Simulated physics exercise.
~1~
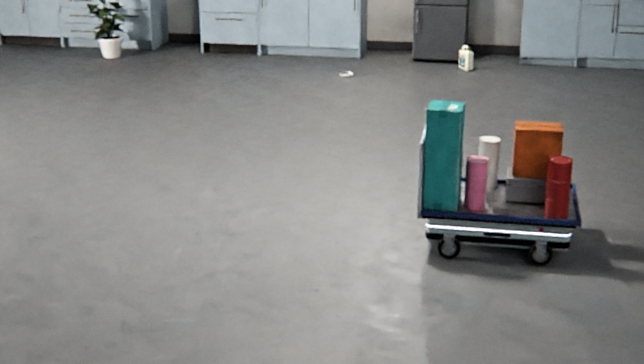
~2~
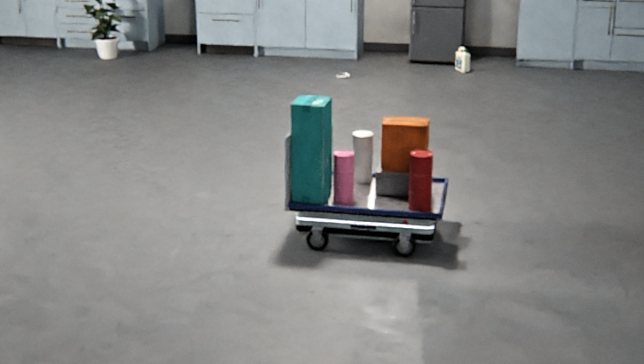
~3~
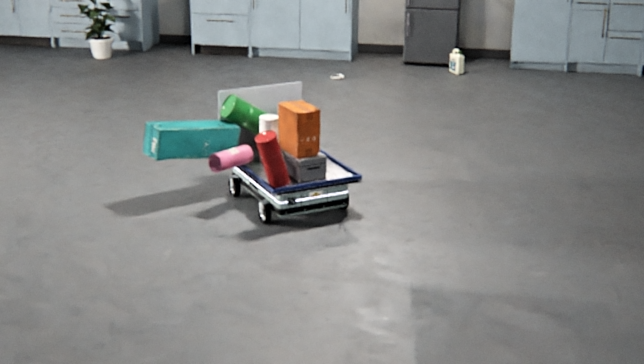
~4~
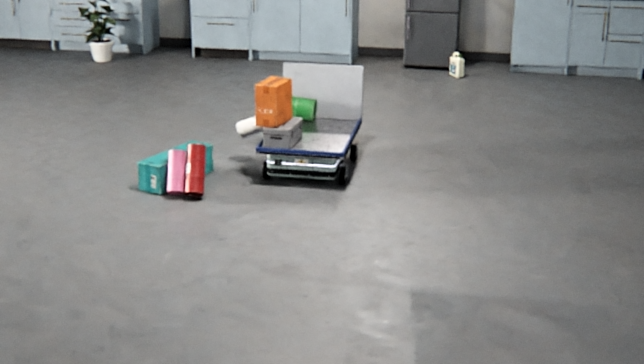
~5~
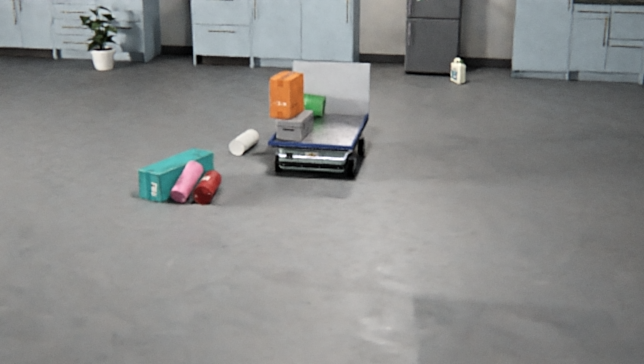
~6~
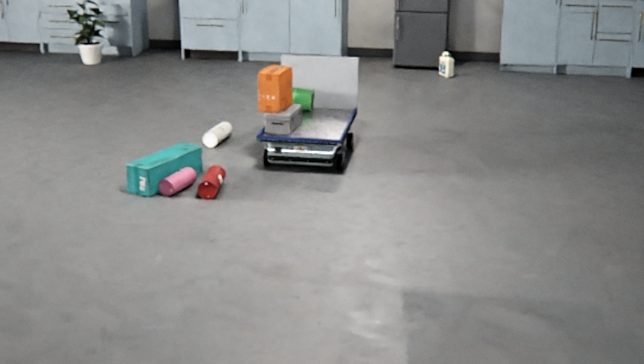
A loaded cart rolls left and turns sharply, spilling four items onto the floor.
